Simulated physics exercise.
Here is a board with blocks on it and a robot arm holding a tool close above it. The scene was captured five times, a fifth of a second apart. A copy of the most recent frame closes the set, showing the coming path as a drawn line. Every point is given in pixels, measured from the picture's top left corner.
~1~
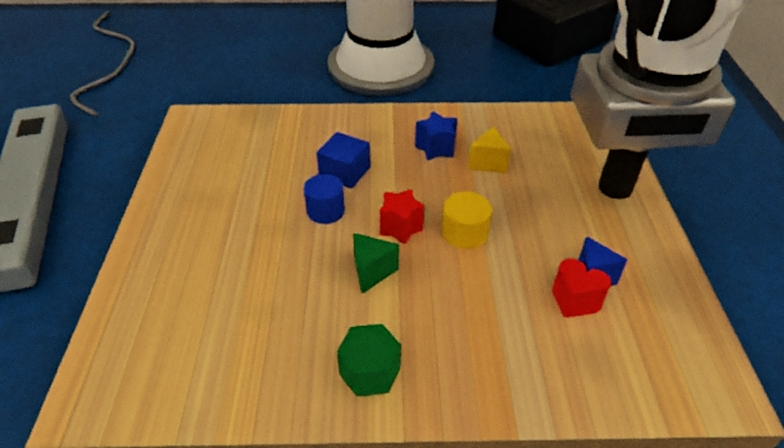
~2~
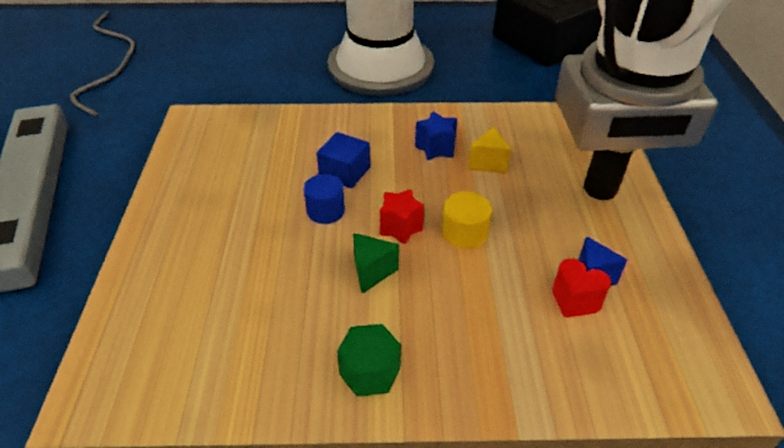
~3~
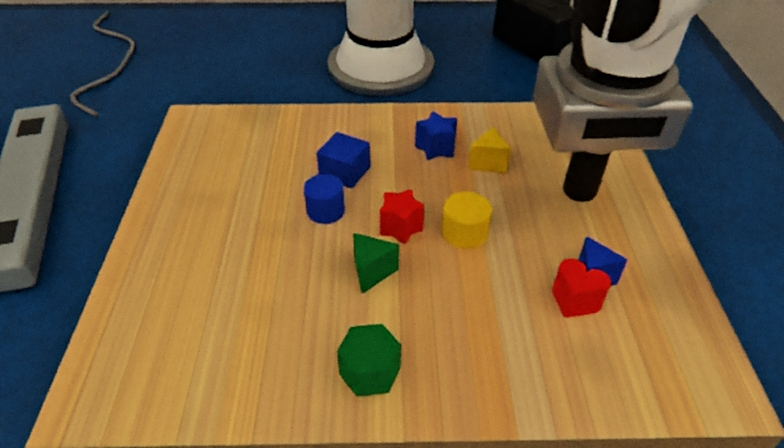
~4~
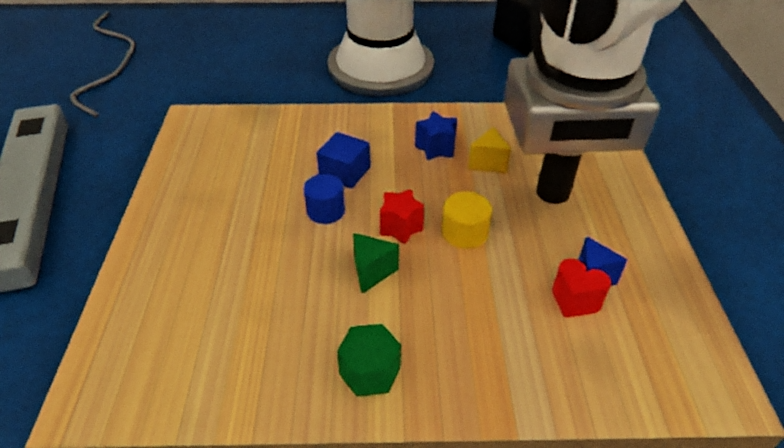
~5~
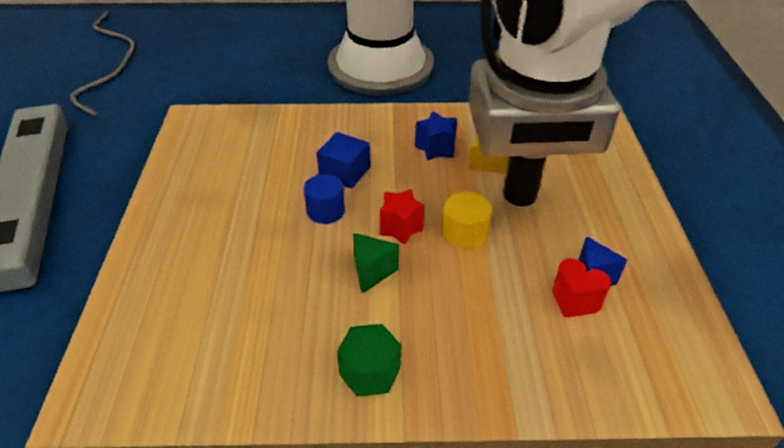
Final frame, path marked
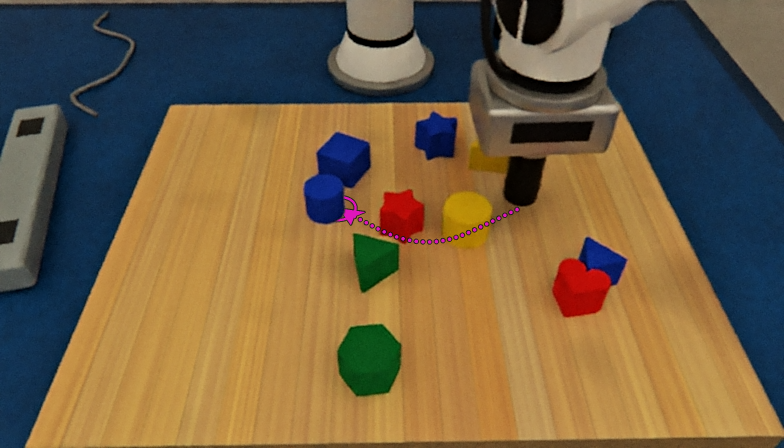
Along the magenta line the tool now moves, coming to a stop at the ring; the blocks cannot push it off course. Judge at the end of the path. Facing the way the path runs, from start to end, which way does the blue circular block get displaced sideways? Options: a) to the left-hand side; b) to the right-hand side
The one that fits is b, to the right-hand side.
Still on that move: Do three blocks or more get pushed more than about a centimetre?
Yes
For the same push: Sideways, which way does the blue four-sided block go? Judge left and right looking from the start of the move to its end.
Towards the right-hand side.
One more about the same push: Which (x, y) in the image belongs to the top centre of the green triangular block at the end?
The middle of its upper face will lie at (346, 266).
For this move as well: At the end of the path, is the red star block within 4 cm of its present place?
In short: No.
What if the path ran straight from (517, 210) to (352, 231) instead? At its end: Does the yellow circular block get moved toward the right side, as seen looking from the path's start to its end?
Final answer: No.
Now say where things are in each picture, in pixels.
The first frame shows tool's lower end (615, 189); blue circular block (323, 186); blue four-sided block (343, 147); green triangular block (371, 248); red star block (401, 203); yellow circular block (468, 207).
The second frame shows tool (600, 190); blocks still.
The third frame shows tool (579, 192); blocks still.
The fourth frame shows tool (553, 194); blocks still.
The fifth frame shows tool (520, 196); blue circular block (323, 186); blue four-sided block (343, 147); green triangular block (371, 248); red star block (401, 203); yellow circular block (468, 207).
Drawn move, from (517, 210) through (462, 235) and (395, 236) to (339, 208).
On the path given first. One third of the way, tool (464, 222); red star block (397, 202); yellow circular block (427, 223).
Two thirds of the way, tool (395, 223); green triangular block (346, 266), turned 35° clockwise; red star block (367, 192), turned 50° clockwise; yellow circular block (373, 238).
At the end, tool (338, 195); blue circular block (298, 174); blue four-sided block (342, 138); green triangular block (346, 266), turned 35° clockwise; red star block (333, 163), turned 110° clockwise; yellow circular block (371, 238).
